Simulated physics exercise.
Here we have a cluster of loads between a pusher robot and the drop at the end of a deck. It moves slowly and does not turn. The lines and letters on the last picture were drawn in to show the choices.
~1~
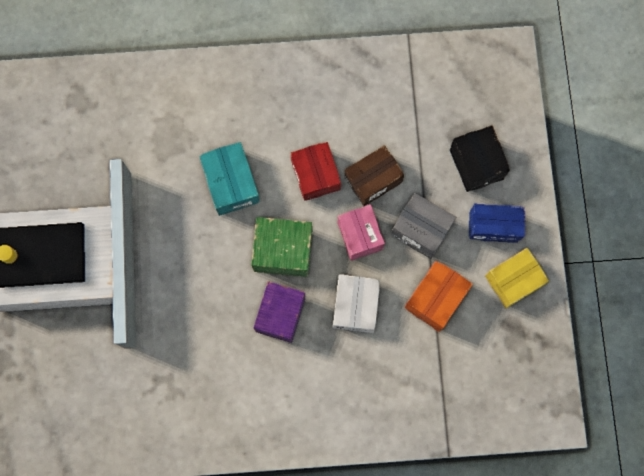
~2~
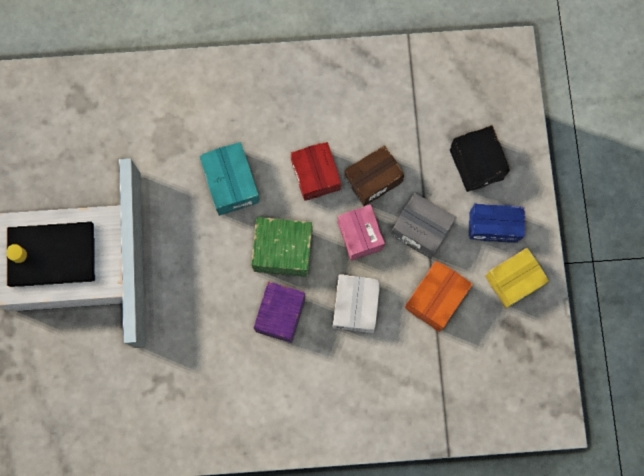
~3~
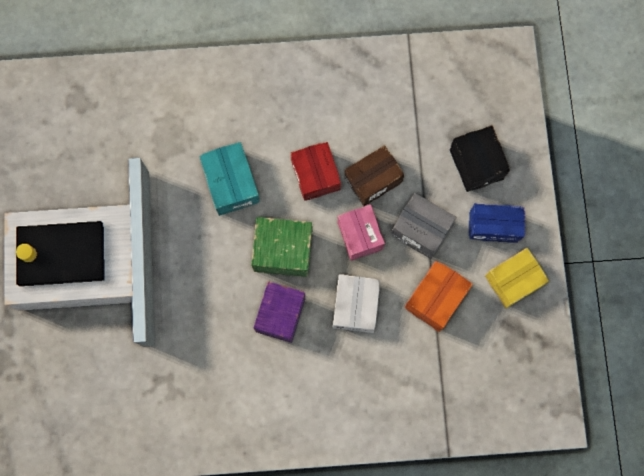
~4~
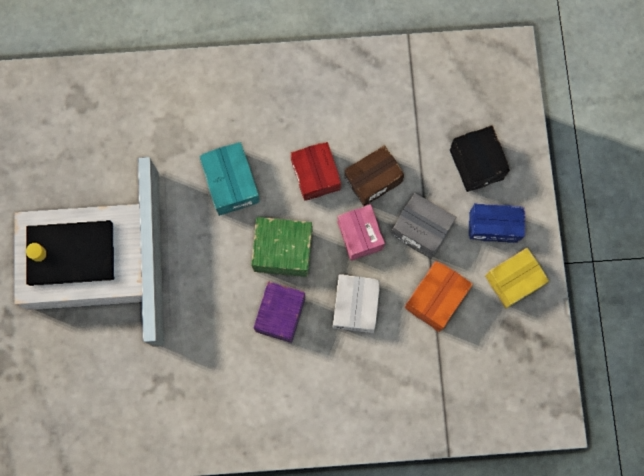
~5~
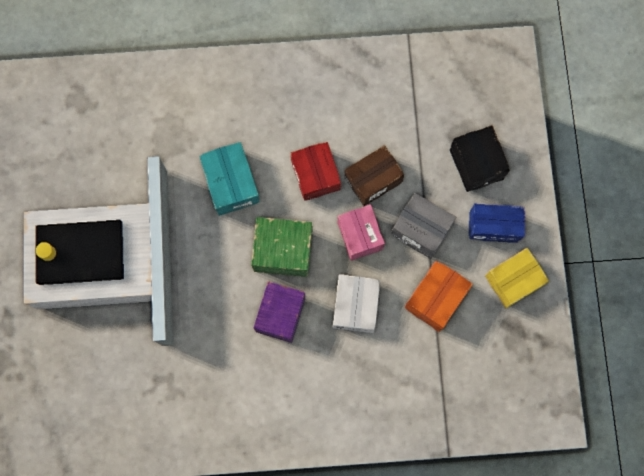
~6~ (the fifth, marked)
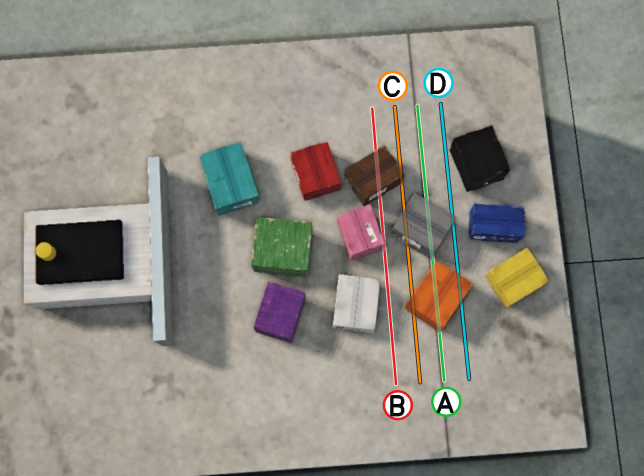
On a pale, marbled deck, a white pusher robot with a black top and a wide flat blade sits at the left, facing a loose cluster of colourful boxes. The robot creeps slowly and steadily to the right without turning, narrowing the gap, while the boxes stay still and untouched.
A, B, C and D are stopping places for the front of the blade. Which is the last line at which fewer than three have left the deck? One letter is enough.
No farther than C.
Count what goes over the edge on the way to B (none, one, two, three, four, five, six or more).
By then, none.
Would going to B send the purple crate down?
No.
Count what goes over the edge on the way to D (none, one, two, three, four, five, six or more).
In all, five.
On the marked copy, A at (430, 239); B at (384, 242); C at (407, 240); D at (454, 237).
With C. Early on, robot (177, 245); turquoise parcel (273, 175); yellow parcel (517, 279).
Further on, robot (268, 239); blue parcel (521, 223); black box (491, 159).
At the end, robot (336, 234); blue parcel over the edge; black box over the edge; two fallen.
As for the rest, A drops three; B is within the limit but short; D drops five.
